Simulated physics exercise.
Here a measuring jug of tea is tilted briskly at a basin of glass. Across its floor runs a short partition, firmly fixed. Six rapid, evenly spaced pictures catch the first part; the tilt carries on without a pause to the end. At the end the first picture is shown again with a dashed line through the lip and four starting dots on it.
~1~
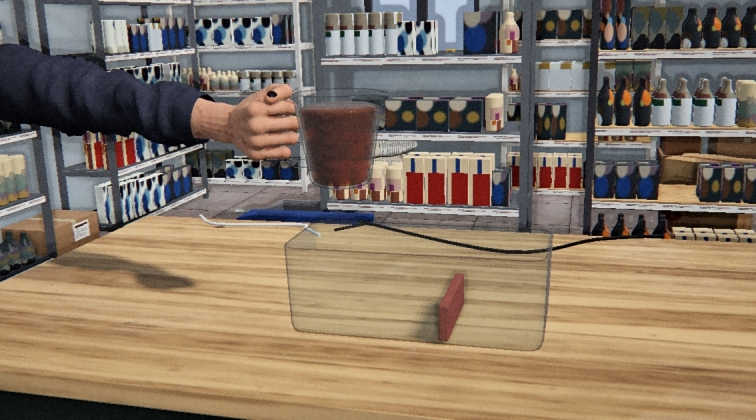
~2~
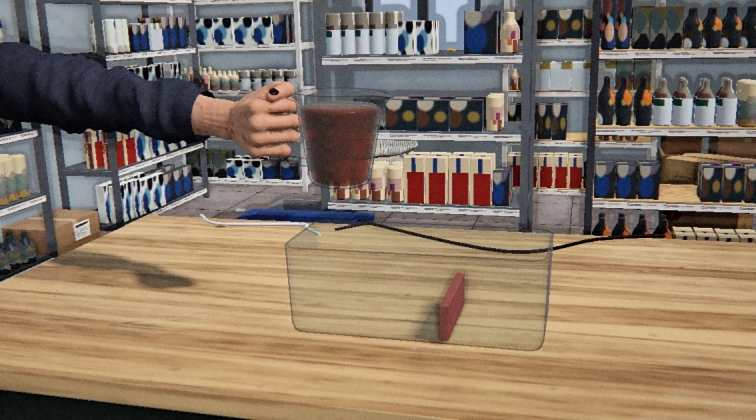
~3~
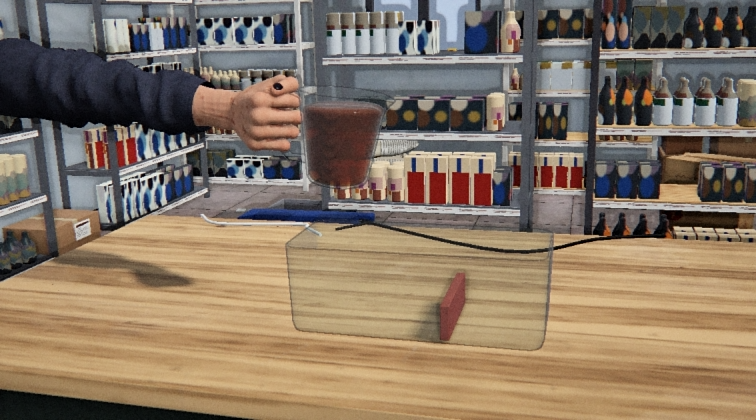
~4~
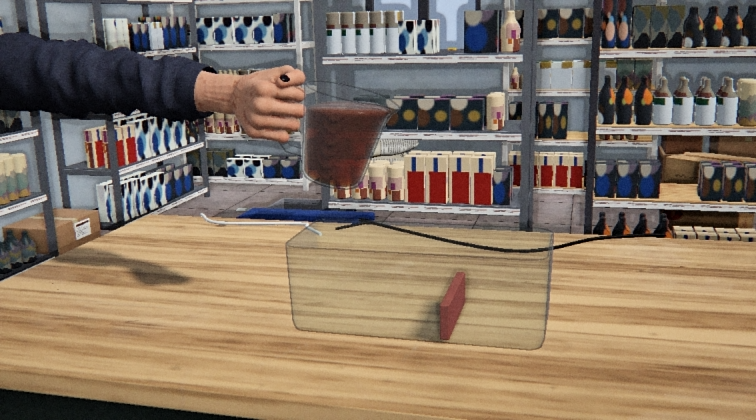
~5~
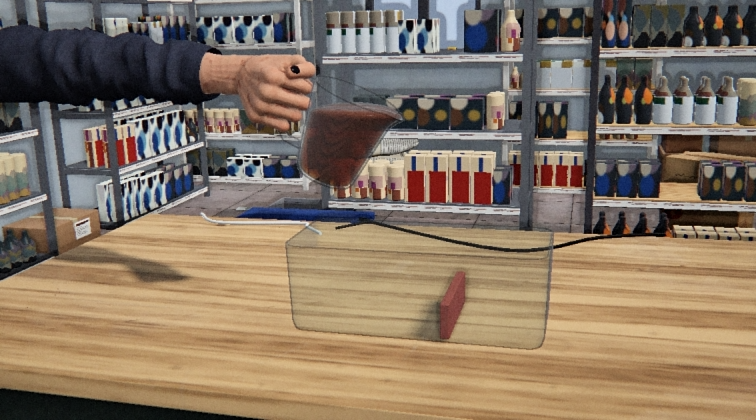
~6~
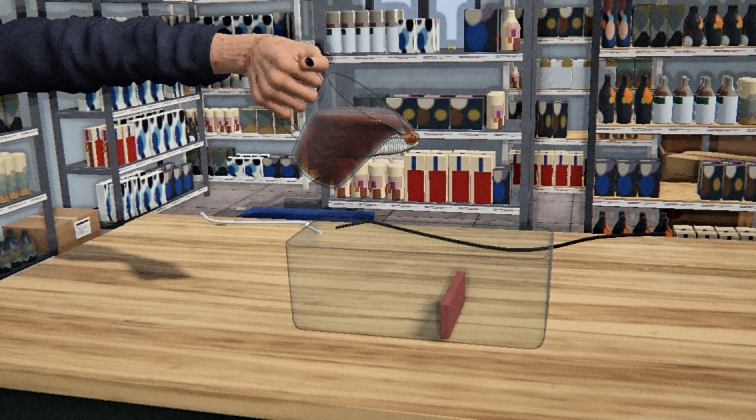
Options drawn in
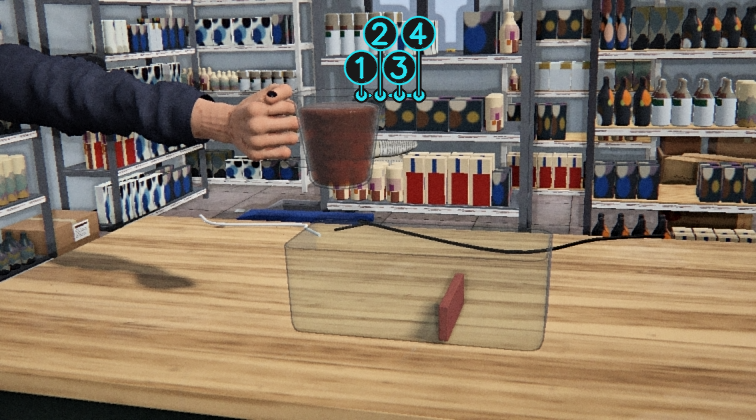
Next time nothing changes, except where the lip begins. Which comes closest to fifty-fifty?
The best place is 3.
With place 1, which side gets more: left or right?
The left one.
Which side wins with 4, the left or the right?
More ends on the right.
In cyan, 1 at (361, 95); 2 at (380, 95); 3 at (399, 95); 4 at (418, 95).
With 1, about 93 % ends left of the wall and 4 % right of it; 3 % is lost outside.
With 2, about 82 % ends left of the wall and 16 % right of it.
With 3, about 54 % ends left of the wall and 45 % right of it.
With 4, about 24 % ends left of the wall and 75 % right of it.
